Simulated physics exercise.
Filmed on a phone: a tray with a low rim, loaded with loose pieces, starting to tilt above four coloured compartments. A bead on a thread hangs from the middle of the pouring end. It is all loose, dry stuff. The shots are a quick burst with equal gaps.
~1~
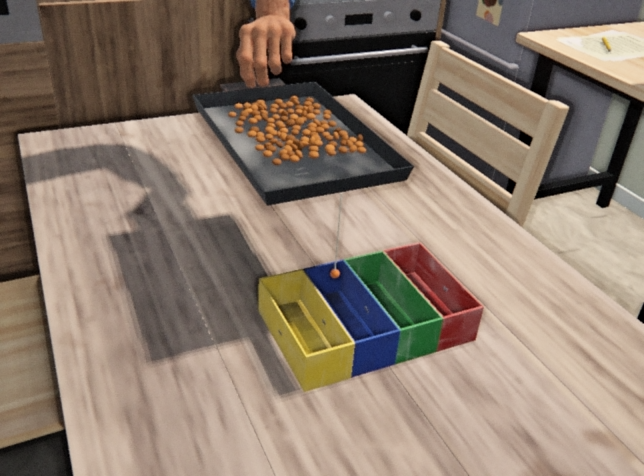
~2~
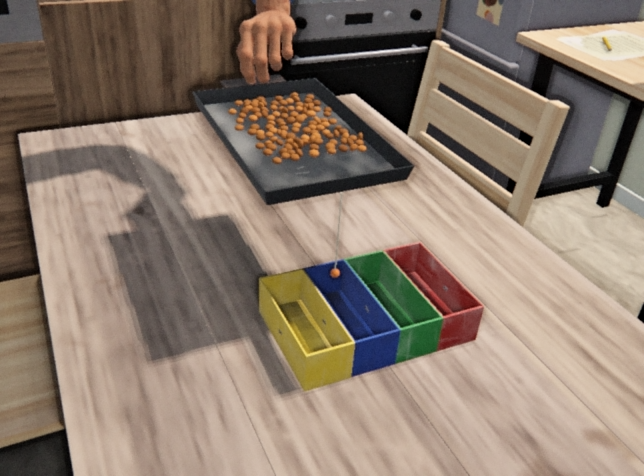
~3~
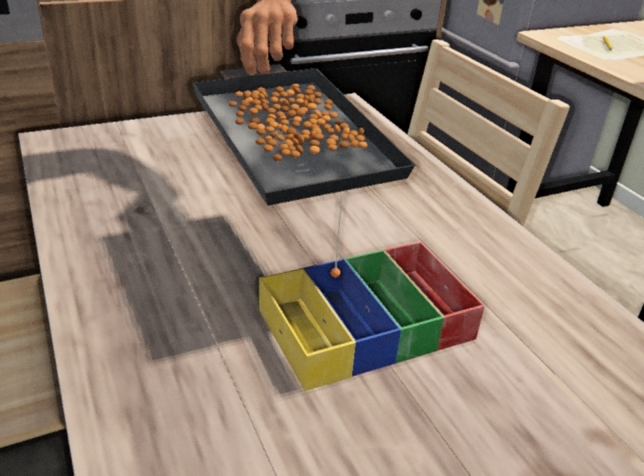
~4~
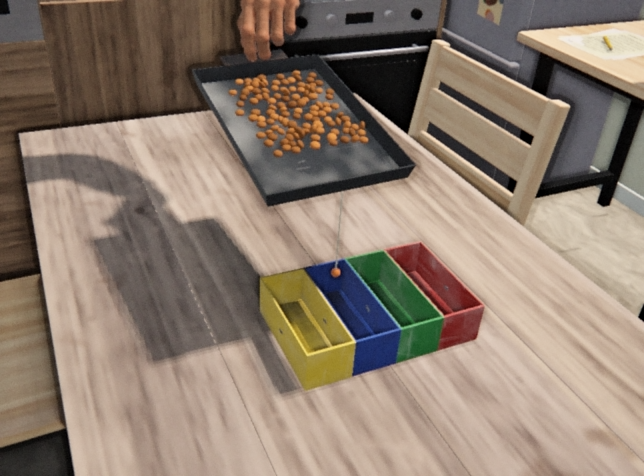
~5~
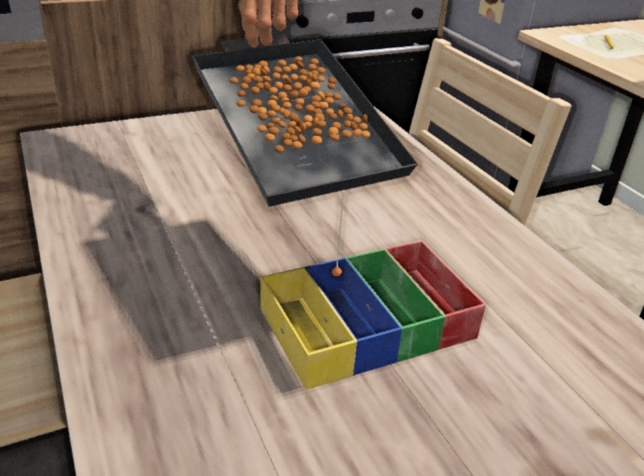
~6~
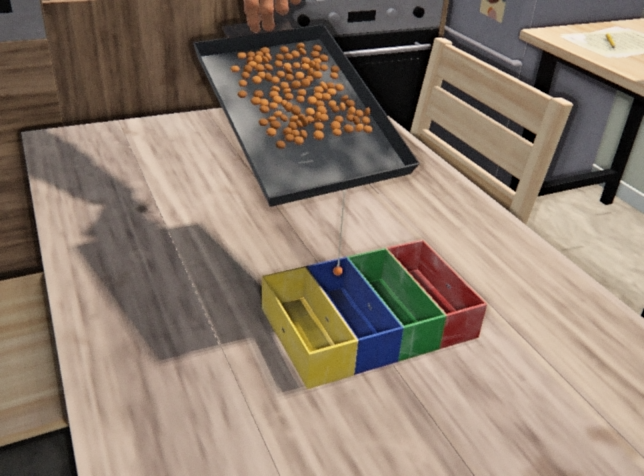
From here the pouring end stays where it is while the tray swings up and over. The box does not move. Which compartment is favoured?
Fullest: The yellow cell.
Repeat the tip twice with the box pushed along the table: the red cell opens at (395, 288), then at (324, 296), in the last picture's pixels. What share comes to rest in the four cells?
The first gives 100 %, the second 80 %.
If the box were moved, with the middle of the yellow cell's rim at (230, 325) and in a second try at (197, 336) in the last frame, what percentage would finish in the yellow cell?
Roughly 0 per cent, and 0 per cent.
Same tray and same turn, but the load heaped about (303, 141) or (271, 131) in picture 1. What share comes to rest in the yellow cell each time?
Near 50 % and 50 %.
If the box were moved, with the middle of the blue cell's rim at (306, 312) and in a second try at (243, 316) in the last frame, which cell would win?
In turn: Blue; the green cell.
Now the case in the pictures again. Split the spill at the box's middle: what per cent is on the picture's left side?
About 90 per cent.
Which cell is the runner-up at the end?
Next in line is the blue cell.
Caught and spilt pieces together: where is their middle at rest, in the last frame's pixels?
At about (318, 350).
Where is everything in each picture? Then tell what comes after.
The first picture shows corners of the pouring end at (268, 189) and (409, 165), level; middle of the load at (296, 128), bits of cat kibble; bead on its thread at (335, 274); yellow cell at (329, 364); blue cell at (375, 350); green cell at (419, 338); red cell at (460, 326).
The second picture shows corners of the pouring end at (268, 189) and (409, 164), level; middle of the load at (297, 126).
The third picture shows corners of the pouring end at (268, 190) and (410, 164), tipped barely, lowest at the left corner; middle of the load at (297, 120).
The fourth picture shows corners of the pouring end at (269, 191) and (411, 163), tipped a little, lowest at the left corner; middle of the load at (298, 111).
The fifth picture shows corners of the pouring end at (270, 193) and (412, 162), tipped a little, lowest at the left corner; middle of the load at (300, 102).
The sixth picture shows corners of the pouring end at (271, 194) and (414, 161), tipped clearly, lowest at the left corner; middle of the load at (302, 93); yellow cell at (332, 361); blue cell at (379, 348); green cell at (422, 335); red cell at (463, 323).
Soon after the last picture, tray tipped steeply; nearly all on the tray; a small part falling or outside the box.
A little later, tray tipped right over; about half on the tray; about a quarter in the yellow cell; a small part in the blue cell; a stray few in the green cell; about a quarter falling or outside the box.
Later still, tray tipped past a quarter turn; about half in the yellow cell; about a quarter in the blue cell; a small part in the green cell; about a quarter falling or outside the box.
At rest, tray tipped past a quarter turn; about half in the yellow cell; about a quarter in the blue cell; a small part in the green cell; none in the red cell; about a quarter outside the box.
